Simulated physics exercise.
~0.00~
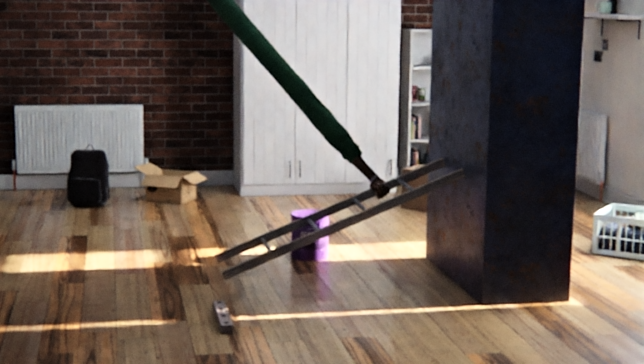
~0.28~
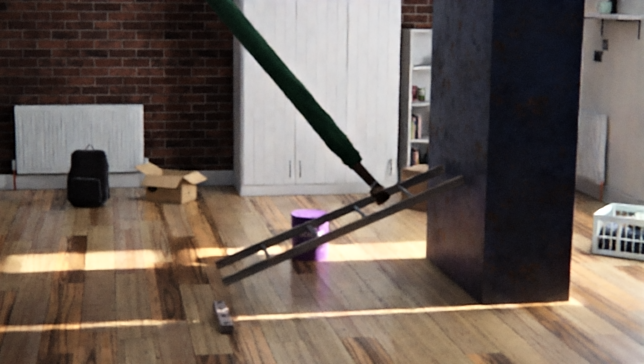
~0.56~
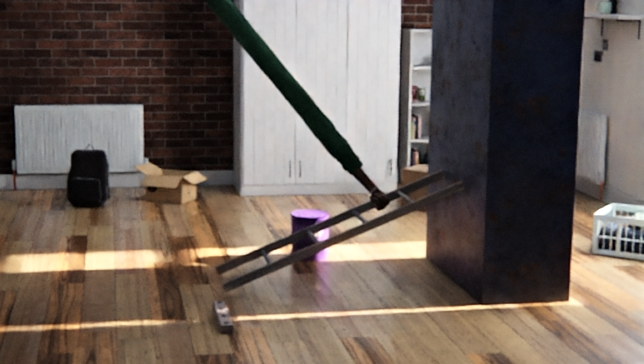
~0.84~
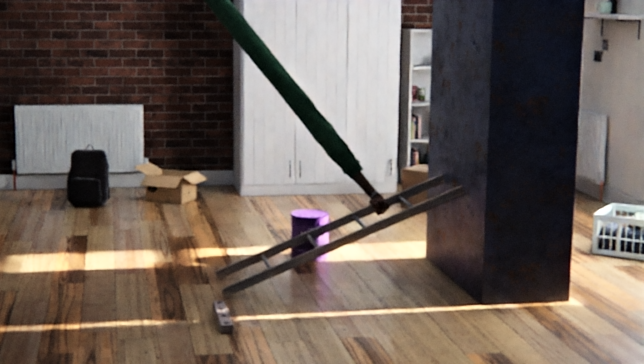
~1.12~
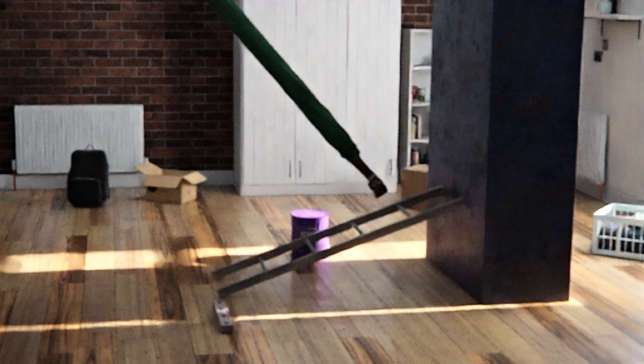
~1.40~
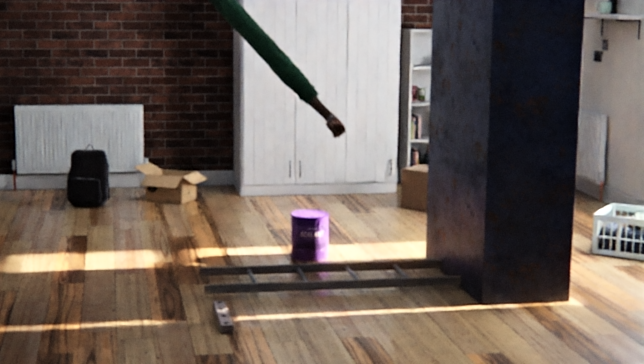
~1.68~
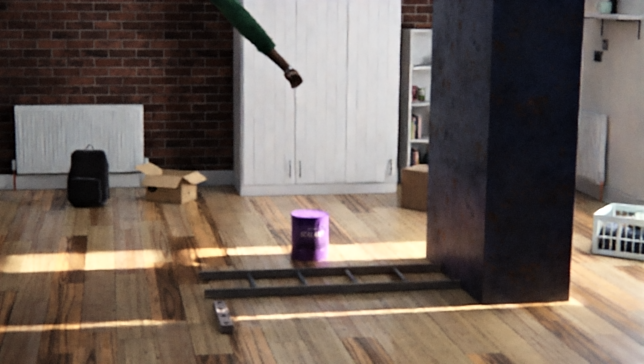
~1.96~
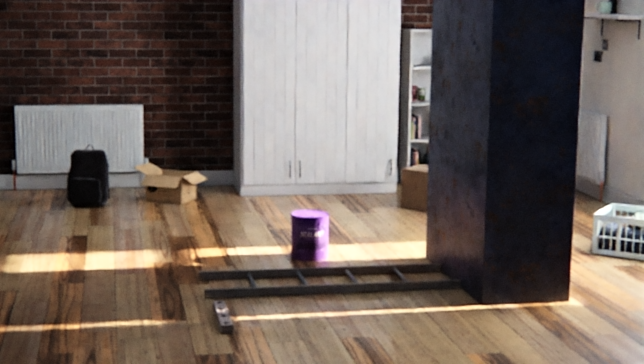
A grey ladder leans at a low slant against a dark pillar in a sunlit room with a wooden floor, seen from a fixed viewpoint. A green-sleeved arm reaches down from the top, its hand at the ladder's upper part, while a purple pail stands behind and a small batten lies near the ladder's lower left end. The ladder sinks slightly under the hand. The hand lets go and draws back, and the ladder slips down the pillar, dropping to the floor. The arm leaves upward, and the ladder lies flat and still, with pail and batten unmoved.
